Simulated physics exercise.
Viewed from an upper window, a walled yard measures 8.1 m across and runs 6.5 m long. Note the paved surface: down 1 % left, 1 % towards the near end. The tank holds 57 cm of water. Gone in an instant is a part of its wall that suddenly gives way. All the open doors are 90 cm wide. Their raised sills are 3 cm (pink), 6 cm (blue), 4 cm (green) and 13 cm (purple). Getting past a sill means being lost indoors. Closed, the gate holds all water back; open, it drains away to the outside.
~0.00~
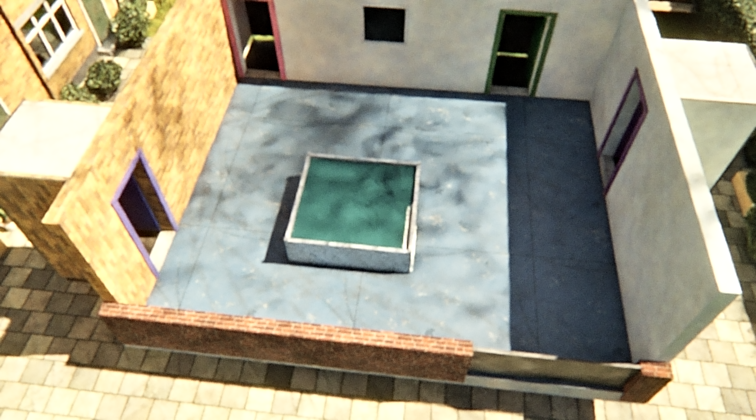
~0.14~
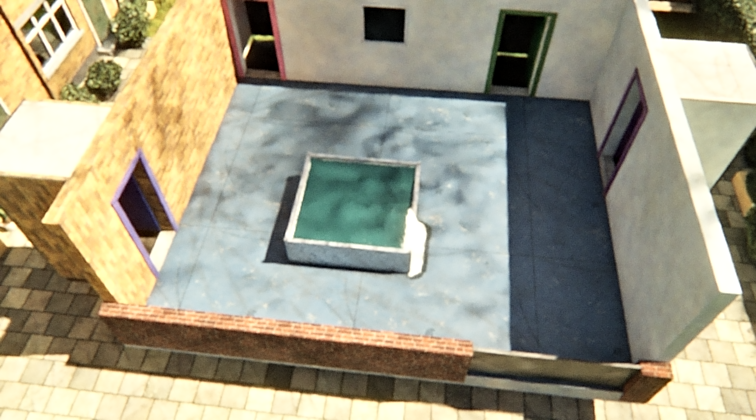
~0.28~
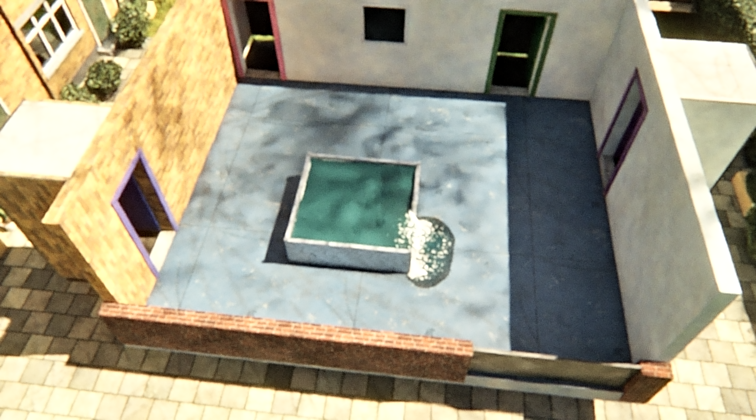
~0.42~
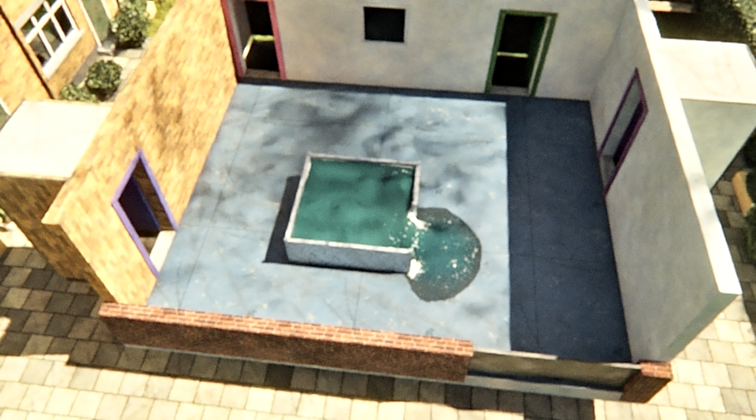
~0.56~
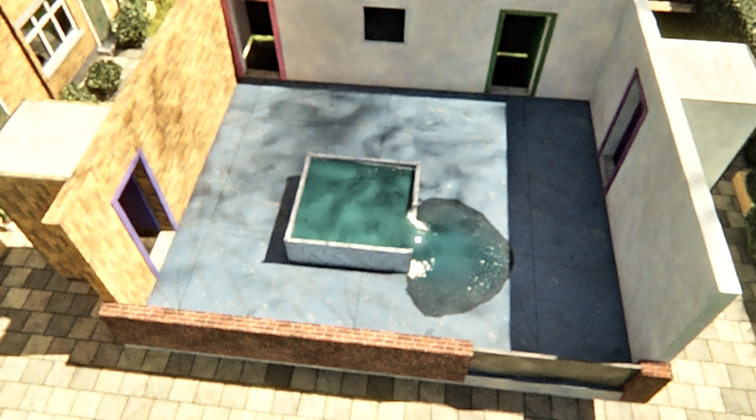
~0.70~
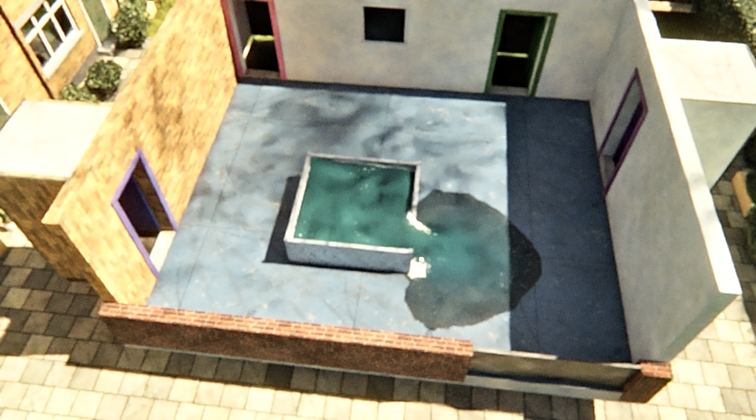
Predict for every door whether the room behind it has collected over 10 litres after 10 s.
My prediction: The pink door room collects 10 litres or less; the blue door room collects 10 litres or less; the green door room collects over 10 litres; the purple door room collects 10 litres or less.
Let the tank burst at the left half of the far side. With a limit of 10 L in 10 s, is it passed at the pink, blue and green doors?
Then: Pink beyond it, blue short of it, green short of it.
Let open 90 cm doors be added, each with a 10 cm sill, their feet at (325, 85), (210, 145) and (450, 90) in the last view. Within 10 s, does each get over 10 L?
Result in order - not enough, not enough, not enough.
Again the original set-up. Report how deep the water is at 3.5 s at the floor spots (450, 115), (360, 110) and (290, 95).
Around 0 cm, 0 cm and 0 cm.
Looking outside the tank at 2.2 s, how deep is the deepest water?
Max around 36 cm.
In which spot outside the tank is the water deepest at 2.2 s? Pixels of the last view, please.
It's at about (614, 366) in the last picture.
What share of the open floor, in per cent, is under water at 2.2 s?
Roughly 25 % of the floor is wet.
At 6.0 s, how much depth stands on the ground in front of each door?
Centimetres: Pink 0 / blue 0 / green 6 / purple 7.
After 1.4 s water covers 20 % of the floor and is deepest (32 cm) near (417, 251); pink door not reached, blue door not reached, green door not reached, purple door not reached.
After 2.2 s water covers 25 % of the floor and is deepest (36 cm) near (614, 366); pink door not reached, blue door not reached, green door not reached, purple door not reached.
After 3.5 s water covers 30 % of the floor and is deepest (24 cm) near (533, 357); pink door not reached, blue door not reached, green door not reached, purple door 10 cm at the sill, 0 L in.
After 6.0 s water covers 50 % of the floor and is deepest (14 cm) near (499, 364); pink door not reached, blue door not reached, green door 6 cm at the sill, 2 L in, purple door 7 cm at the sill, 0 L in.
After 10.0 s water covers 85 % of the floor and is deepest (10 cm) near (138, 326); pink door 2 cm at the sill, 0 L in, blue door 7 cm at the sill, 1 L in, green door 6 cm at the sill, 34 L in, purple door 5 cm at the sill, 0 L in.
